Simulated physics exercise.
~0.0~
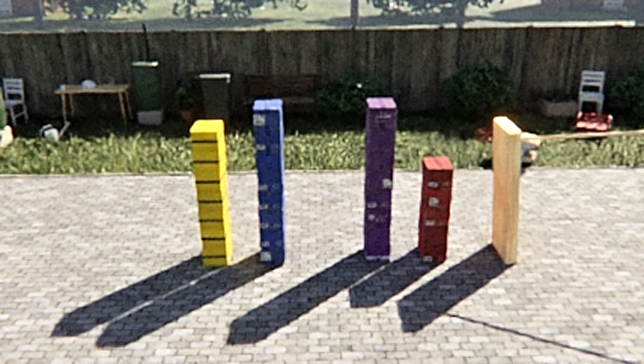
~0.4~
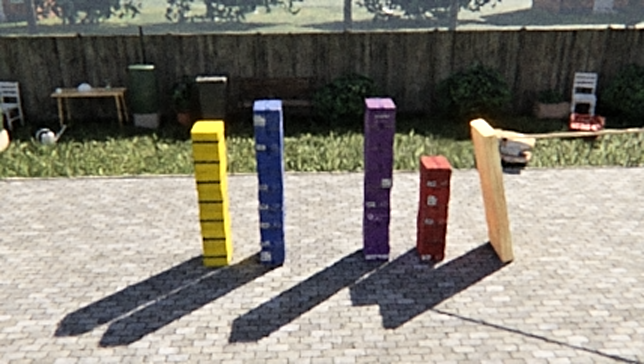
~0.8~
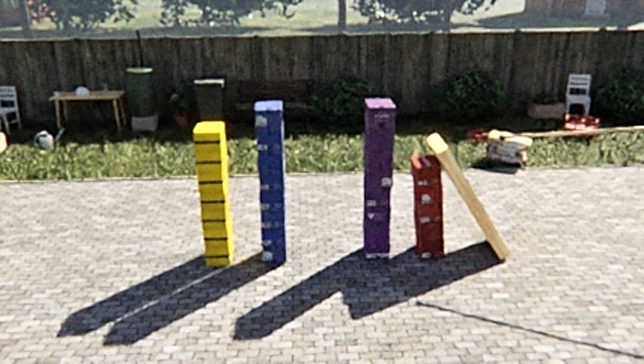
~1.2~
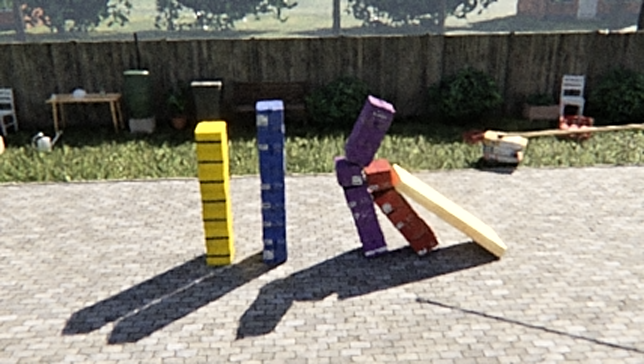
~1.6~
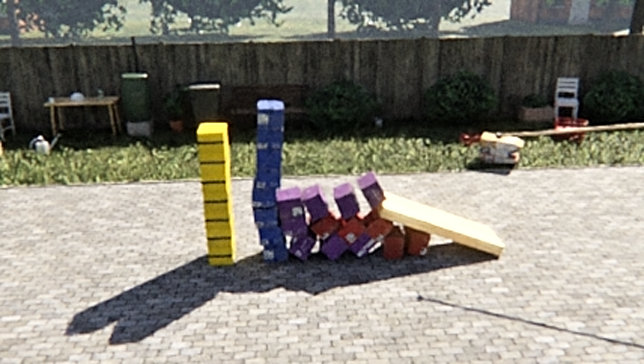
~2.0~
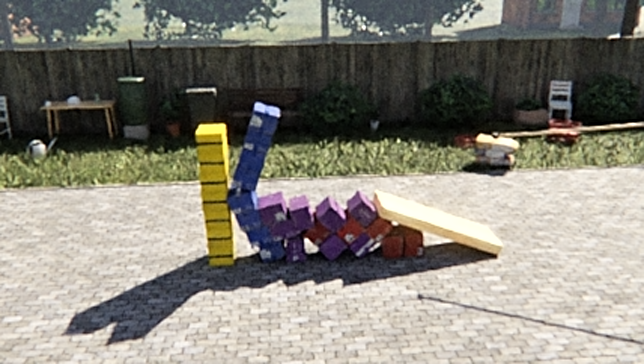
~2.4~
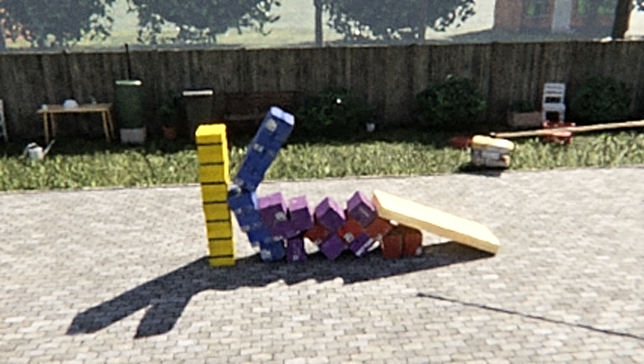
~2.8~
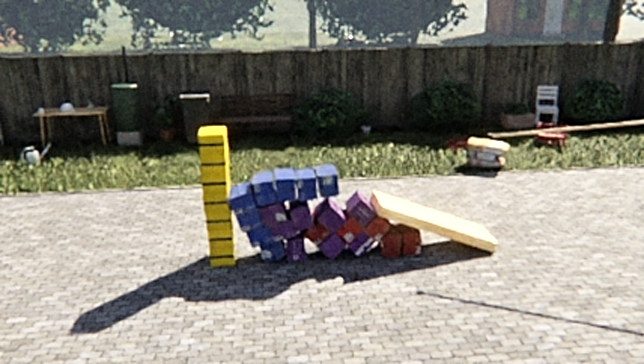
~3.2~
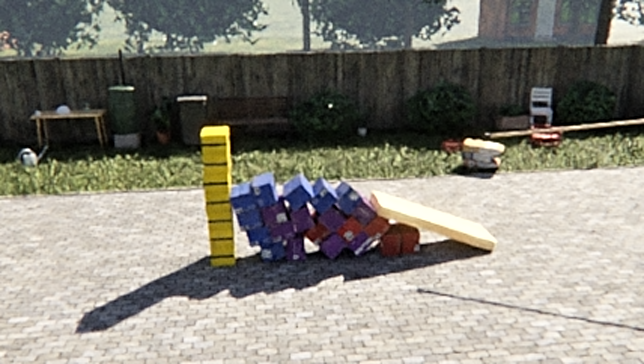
In this clip, an upright board on a paved yard tips left into a red pile of cartons, which topples into the purple pile and then the blue one, leaving all three collapsed in a heap beside the sloping board while the yellow pile stays standing at the left.
